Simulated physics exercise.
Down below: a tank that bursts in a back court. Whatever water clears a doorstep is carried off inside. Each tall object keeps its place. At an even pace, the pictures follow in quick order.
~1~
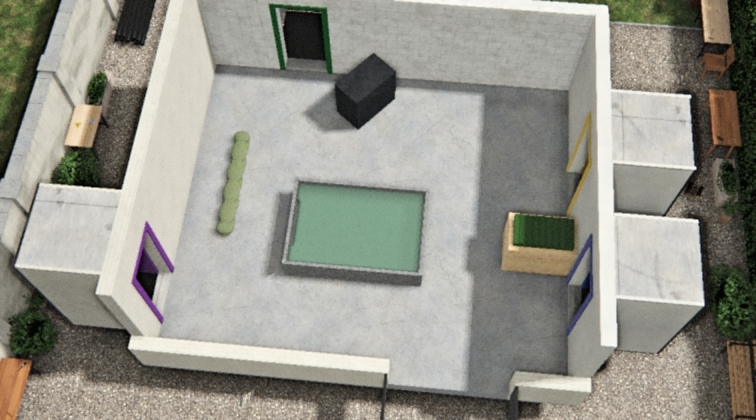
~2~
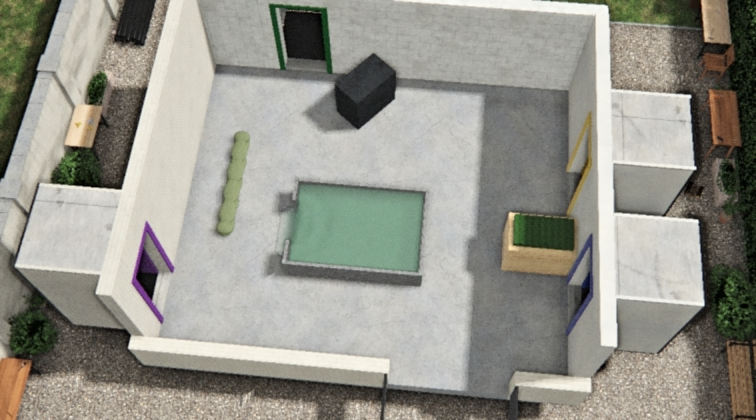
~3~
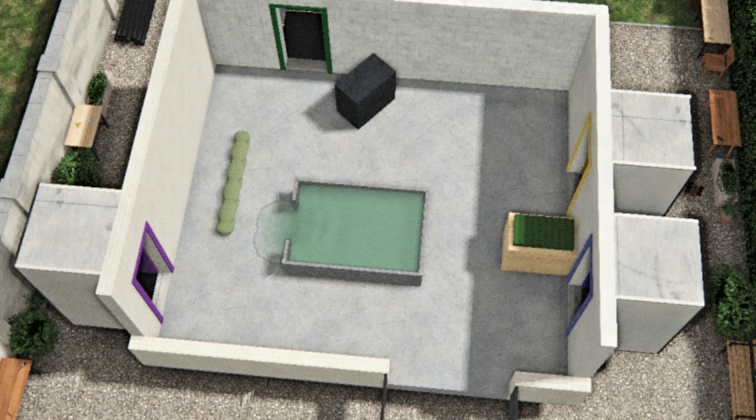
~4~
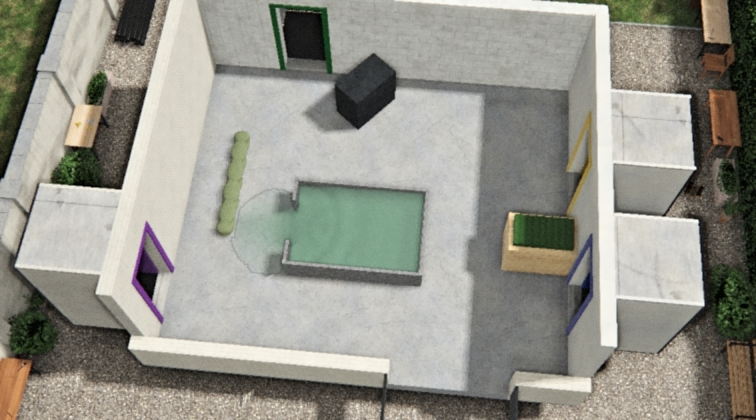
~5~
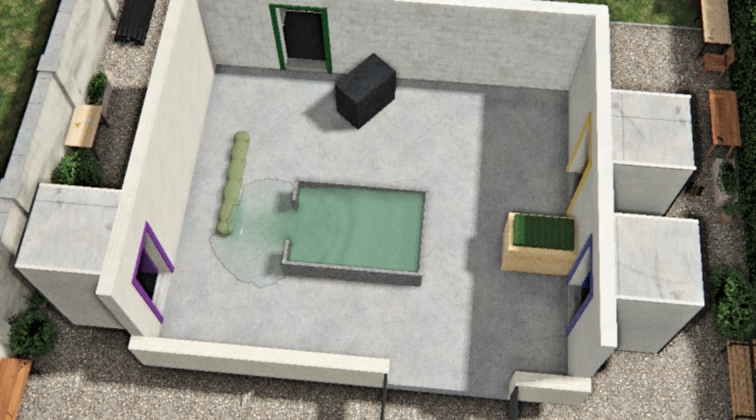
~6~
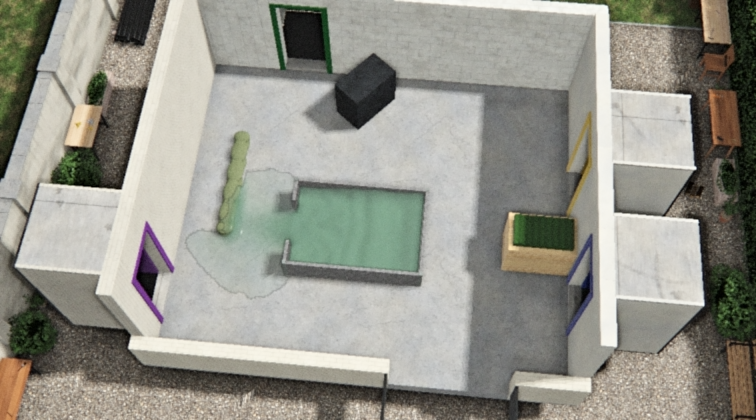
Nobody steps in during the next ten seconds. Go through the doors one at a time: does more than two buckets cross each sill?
Blue door: Two buckets at most, yellow door: Two buckets at most, green door: Two buckets at most, purple door: Over two buckets.
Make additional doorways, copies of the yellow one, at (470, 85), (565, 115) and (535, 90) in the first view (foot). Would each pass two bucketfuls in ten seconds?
Stays below the line; stays below the line; stays below the line.
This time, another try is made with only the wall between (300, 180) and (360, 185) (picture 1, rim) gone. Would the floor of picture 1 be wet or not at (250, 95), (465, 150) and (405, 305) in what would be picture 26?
Submerged, submerged, untouched.
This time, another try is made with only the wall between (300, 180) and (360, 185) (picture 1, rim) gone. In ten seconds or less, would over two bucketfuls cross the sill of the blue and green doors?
Against the threshold, blue misses it and green beats it.
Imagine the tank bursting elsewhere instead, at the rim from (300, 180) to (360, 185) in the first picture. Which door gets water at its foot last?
The blue door.
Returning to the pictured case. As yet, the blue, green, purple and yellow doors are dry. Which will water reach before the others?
The purple-painted one, I reckon.
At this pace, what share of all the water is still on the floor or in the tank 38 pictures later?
92 % or so.
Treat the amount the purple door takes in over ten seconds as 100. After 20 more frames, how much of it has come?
Result: 40 % of the ten-second total.
A moment on, water covers 15 % of the floor; the blue door not reached, the yellow door not reached, the green door not reached, the purple door under two buckets in.
Next, water covers 25 % of the floor; the blue door not reached, the yellow door not reached, the green door not reached, the purple door over two buckets in.
Then, water covers 35 % of the floor; the blue door not reached, the yellow door not reached, the green door under two buckets in, the purple door far over two buckets in.
Later, water covers 55 % of the floor; the blue door not reached, the yellow door not reached, the green door under two buckets in, the purple door far over two buckets in.
In the end, water covers 70 % of the floor; the blue door wet at the sill, nothing in, the yellow door not reached, the green door under two buckets in, the purple door far over two buckets in.
